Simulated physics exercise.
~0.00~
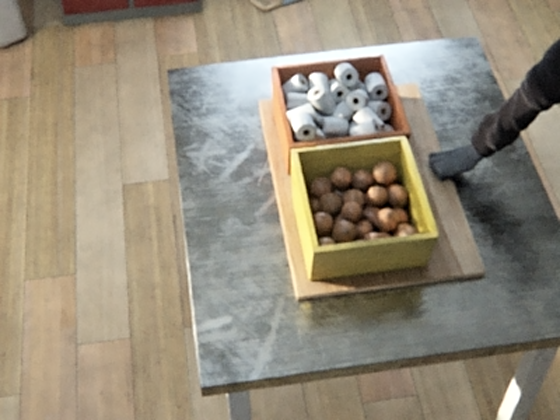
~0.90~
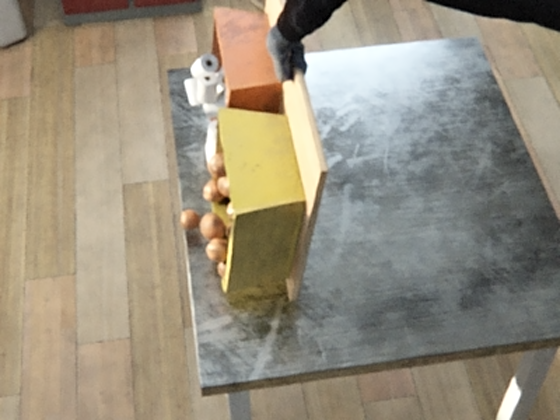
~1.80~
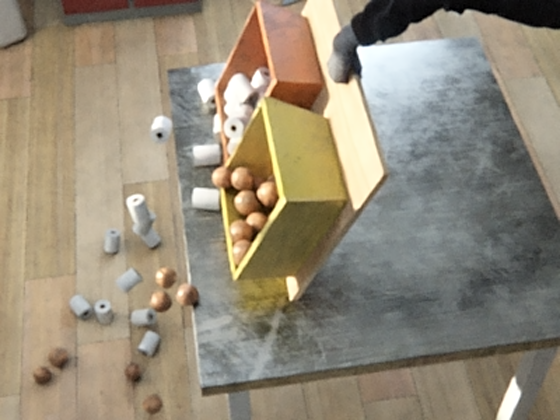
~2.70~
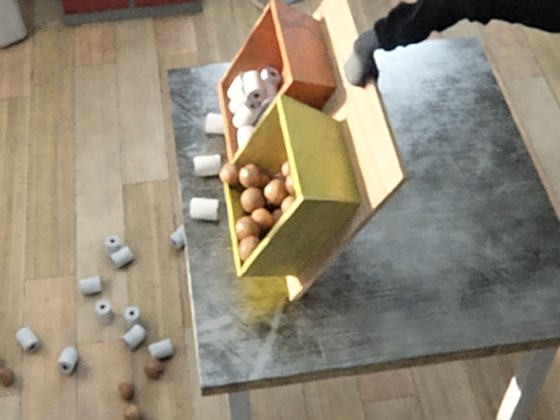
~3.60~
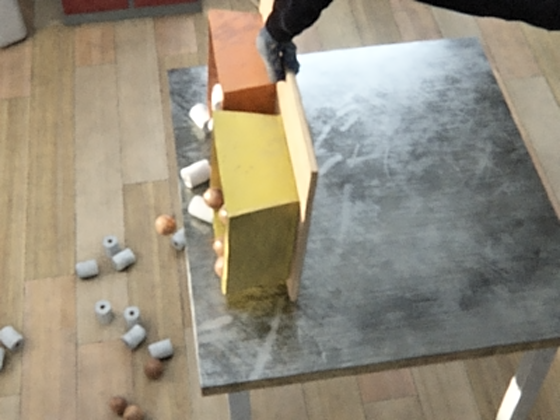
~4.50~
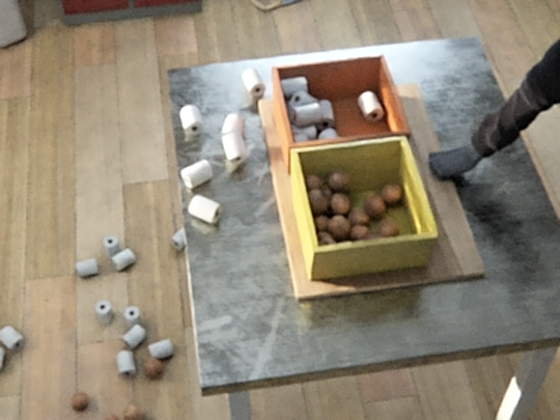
To begin with, a yellow tray of brown onions and an orange tray of pale paper rolls sit on a plywood board on a metal table, with a gloved hand at its right edge. The hand raises that side until the board stands nearly upright, and pieces tumble out to the left. The board eases partway back, with rolls and onions scattered across the table edge and wooden floor. It is then tipped steeply again, and a few more pieces escape. Finally it lies flat, both trays still partly filled.
